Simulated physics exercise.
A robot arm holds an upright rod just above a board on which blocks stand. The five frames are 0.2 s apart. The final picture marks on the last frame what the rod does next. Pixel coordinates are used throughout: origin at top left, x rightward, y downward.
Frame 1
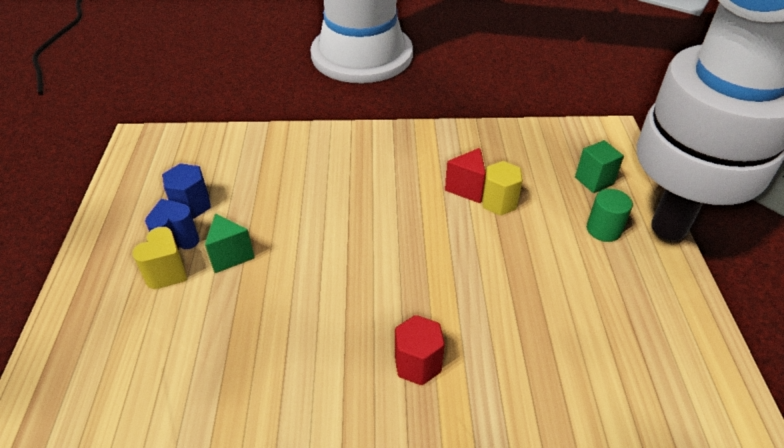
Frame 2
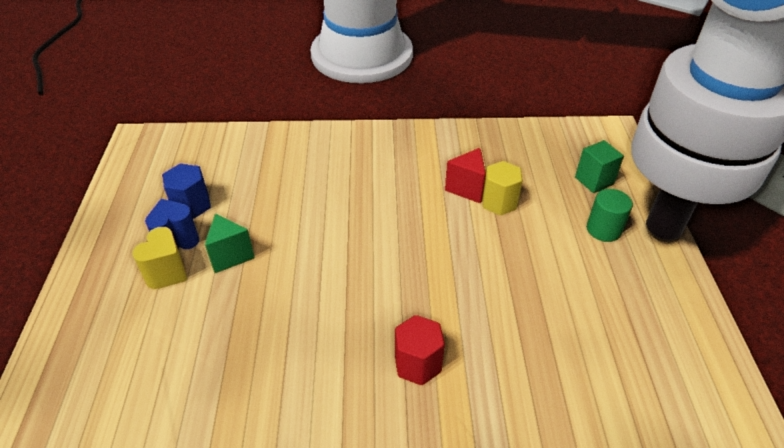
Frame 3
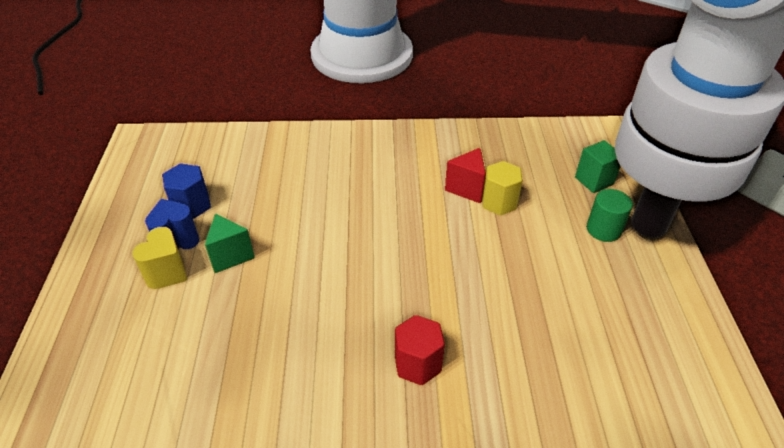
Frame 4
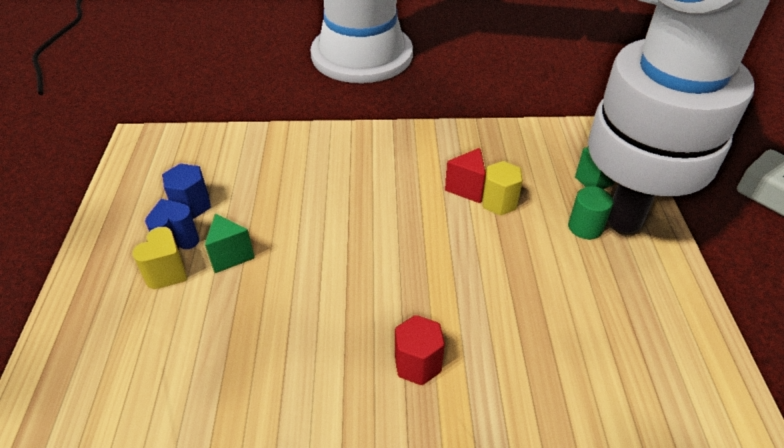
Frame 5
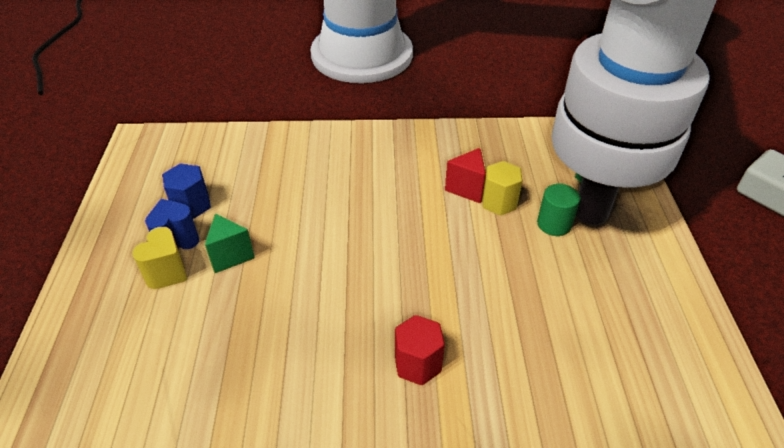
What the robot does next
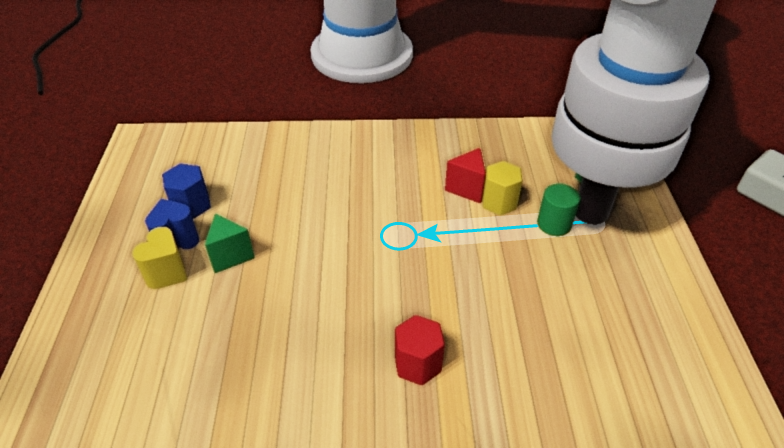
At first, a robot arm holds a dark rod at the right side of a wooden board scattered with colored blocks, just right of a green cylinder. The arm moves slightly left until the rod meets the cylinder, then pushes it a short way left toward the yellow hexagonal block, leaving a gap between them.
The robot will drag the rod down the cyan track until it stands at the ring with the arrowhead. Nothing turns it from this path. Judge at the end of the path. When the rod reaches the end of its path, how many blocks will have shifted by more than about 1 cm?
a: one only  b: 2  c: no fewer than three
a.
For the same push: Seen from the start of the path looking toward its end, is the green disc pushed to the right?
I expect so.
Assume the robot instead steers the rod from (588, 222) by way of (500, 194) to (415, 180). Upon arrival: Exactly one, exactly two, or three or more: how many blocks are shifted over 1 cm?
Looking at the path, I think three or more of the blocks end up more than 1 cm away.
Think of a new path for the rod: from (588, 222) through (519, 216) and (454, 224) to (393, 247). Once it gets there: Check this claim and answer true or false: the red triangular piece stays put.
That claim is false.
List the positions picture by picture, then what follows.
Rod tip at (668, 229); block tops, yellow six-sided block at (505, 173); green disc at (615, 200), in the first picture.
Rod at (663, 229); blocks unchanged, in the second picture.
Rod at (648, 226); blocks unchanged, in the third picture.
Rod at (624, 222); green disc at (596, 197), in the fourth picture.
Rod at (590, 214); yellow six-sided block at (505, 173); green disc at (563, 194), in the fifth picture.
Path on the board, in a line from (588, 222) to (399, 236).
The first path, step by step. One third of the way, rod at (527, 219); green disc at (496, 199).
Two thirds of the way, rod at (463, 224); green disc at (429, 201).
At the end, rod at (399, 228); yellow six-sided block in place; green disc at (365, 199).
